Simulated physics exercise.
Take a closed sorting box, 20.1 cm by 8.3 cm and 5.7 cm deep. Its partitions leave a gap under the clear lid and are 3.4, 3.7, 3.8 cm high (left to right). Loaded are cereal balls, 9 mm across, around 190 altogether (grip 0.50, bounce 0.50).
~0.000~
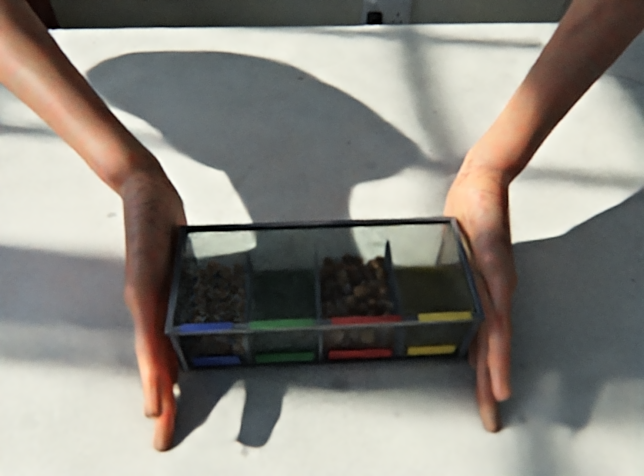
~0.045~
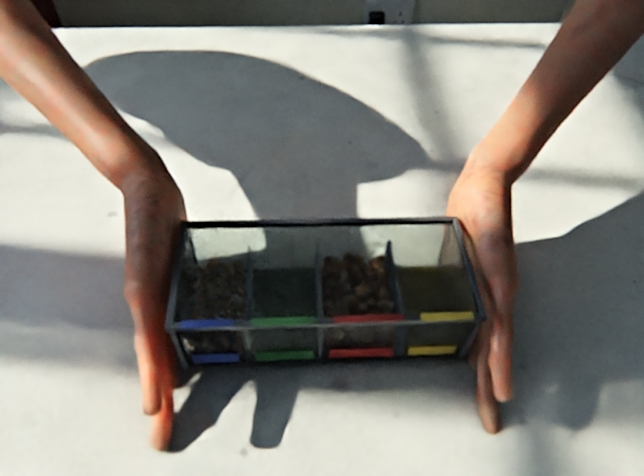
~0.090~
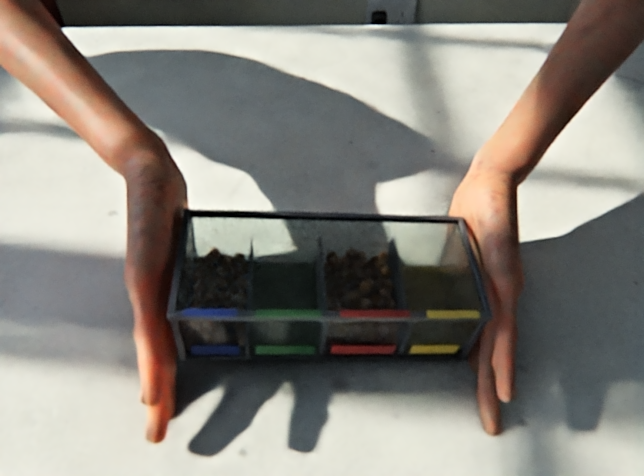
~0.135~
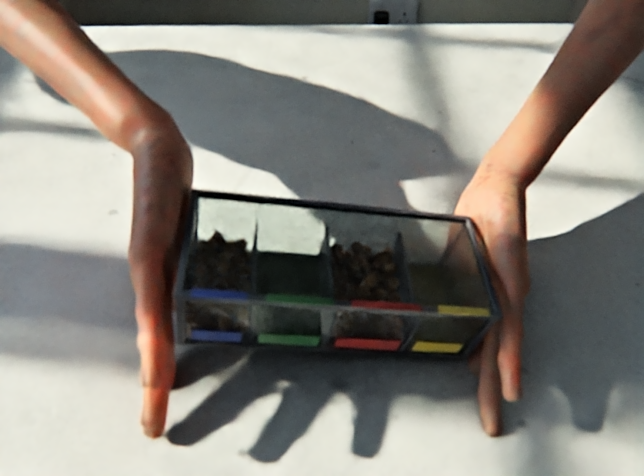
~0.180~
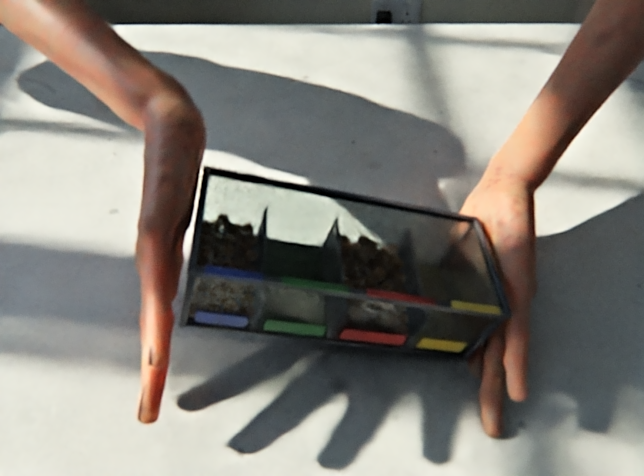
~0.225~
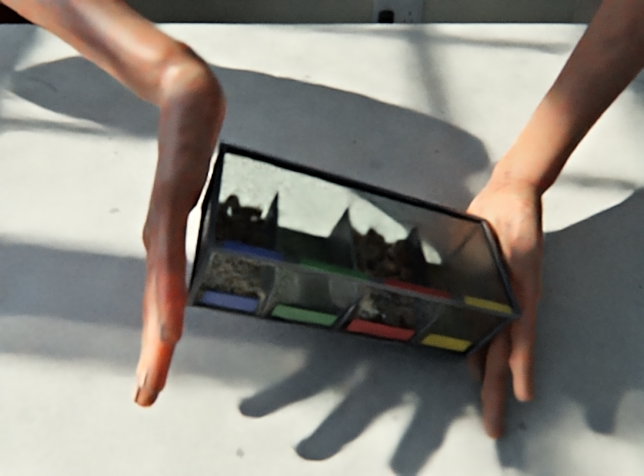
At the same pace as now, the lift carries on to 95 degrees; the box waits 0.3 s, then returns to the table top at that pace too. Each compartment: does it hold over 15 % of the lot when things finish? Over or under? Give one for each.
Red over; blue under; green under; yellow over.
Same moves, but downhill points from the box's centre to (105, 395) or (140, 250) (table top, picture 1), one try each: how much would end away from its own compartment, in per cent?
Approximately 35 percent, then 35 percent.
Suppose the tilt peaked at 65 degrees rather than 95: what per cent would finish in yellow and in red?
Shares: Yellow 5 and red 65, in per cent.
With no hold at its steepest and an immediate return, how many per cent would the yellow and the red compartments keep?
Yellow 40, red 50.
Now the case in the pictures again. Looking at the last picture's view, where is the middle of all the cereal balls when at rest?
Close to pixel (384, 292).
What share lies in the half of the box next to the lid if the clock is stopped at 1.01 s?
About 60 %.
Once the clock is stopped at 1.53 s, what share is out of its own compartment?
Around 60 per cent.
After 1.01 s, tilt 95 degrees; red 55 %, blue 15 %, green 5 %, yellow 25 %.
Then, at 1.53 s, tilt 50 degrees; red 40 %, blue 10 %, green 5 %, yellow 50 %.
Then, at 2.12 s, tilt 0 degrees; red 40 %, blue 10 %, green 5 %, yellow 50 %.
At rest (2.6 s), red 40 %, blue 10 %, green 5 %, yellow 50 %.
